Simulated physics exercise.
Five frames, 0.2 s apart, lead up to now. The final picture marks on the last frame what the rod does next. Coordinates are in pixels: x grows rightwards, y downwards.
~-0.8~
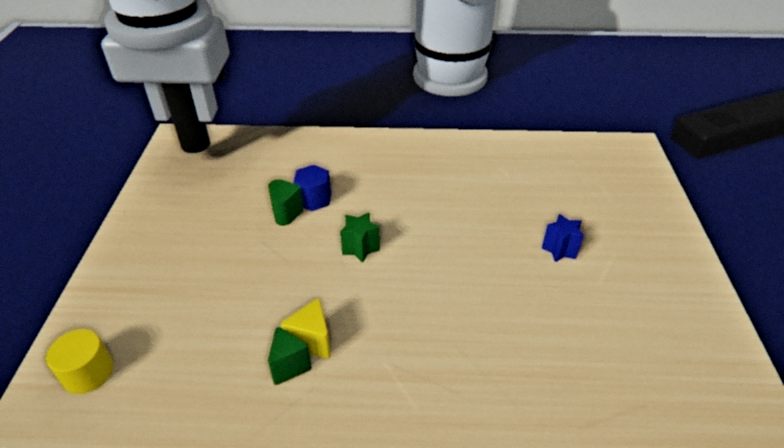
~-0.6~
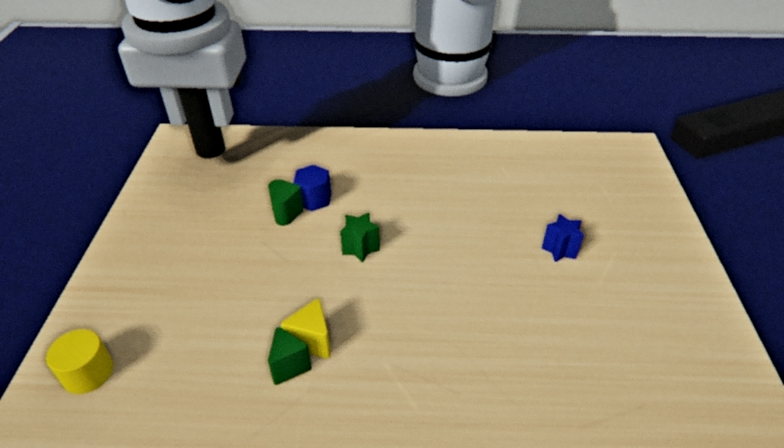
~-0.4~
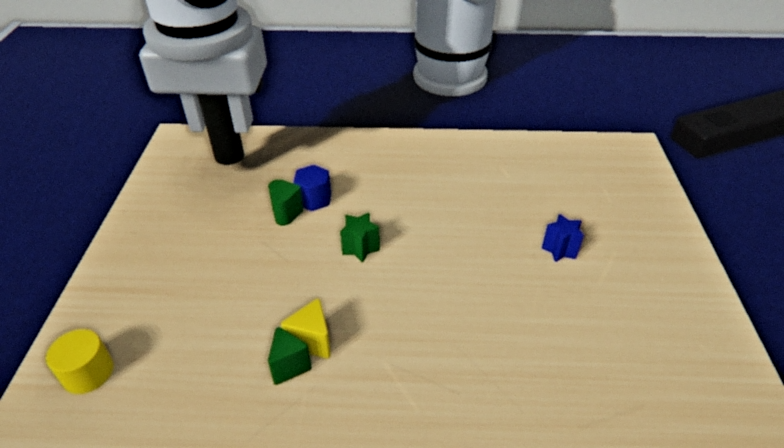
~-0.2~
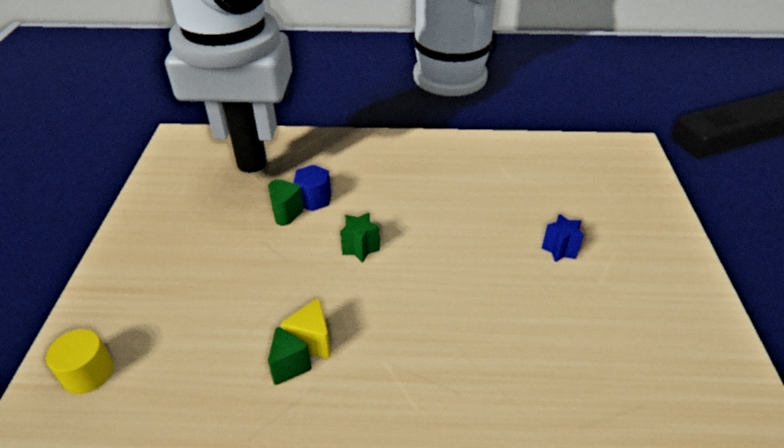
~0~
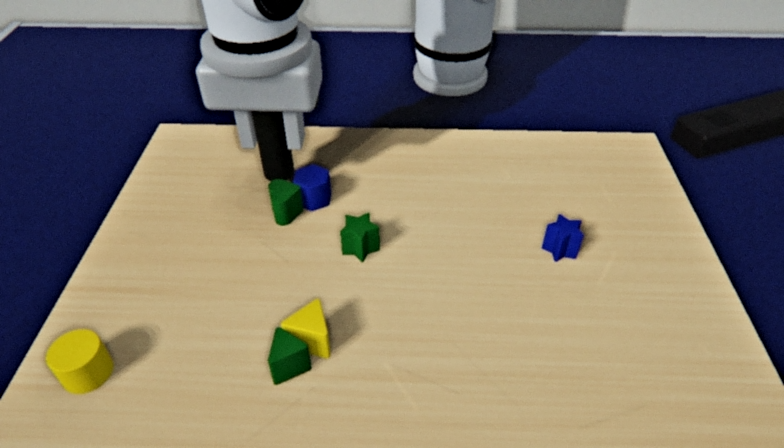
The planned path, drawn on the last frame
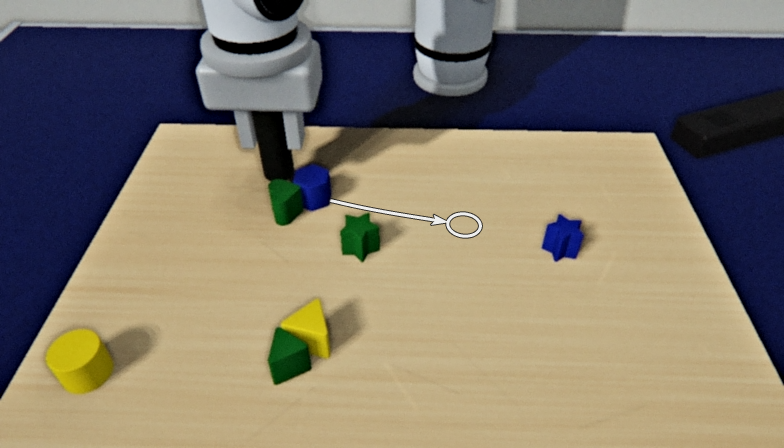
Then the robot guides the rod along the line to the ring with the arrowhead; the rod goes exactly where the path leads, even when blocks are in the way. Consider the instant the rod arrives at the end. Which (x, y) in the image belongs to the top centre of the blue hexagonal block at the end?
I predict (407, 217).
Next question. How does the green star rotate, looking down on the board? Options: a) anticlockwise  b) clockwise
b - clockwise.
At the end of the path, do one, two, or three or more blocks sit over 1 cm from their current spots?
Of all the blocks, just one travels more than a centimetre.
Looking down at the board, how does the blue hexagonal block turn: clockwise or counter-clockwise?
I'd predict that, seen from above, the blue hexagonal block rotates clockwise.
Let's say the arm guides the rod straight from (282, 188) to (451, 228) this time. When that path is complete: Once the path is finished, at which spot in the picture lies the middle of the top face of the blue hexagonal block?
By then it is at (406, 219).
Drawn move, from (282, 188) over (338, 202) and (399, 214) to (464, 225).
The first path, step by step. One third of the way, rod (337, 188); blue hexagonal block (359, 194), turned 35° clockwise.
Two thirds of the way, rod (400, 200); blue hexagonal block (402, 215), turned 110° clockwise; green star (361, 227), turned 20° clockwise.
At the end, rod (466, 210); green heart block still; blue hexagonal block (407, 217), turned 135° clockwise; green star (361, 227), turned 20° clockwise.
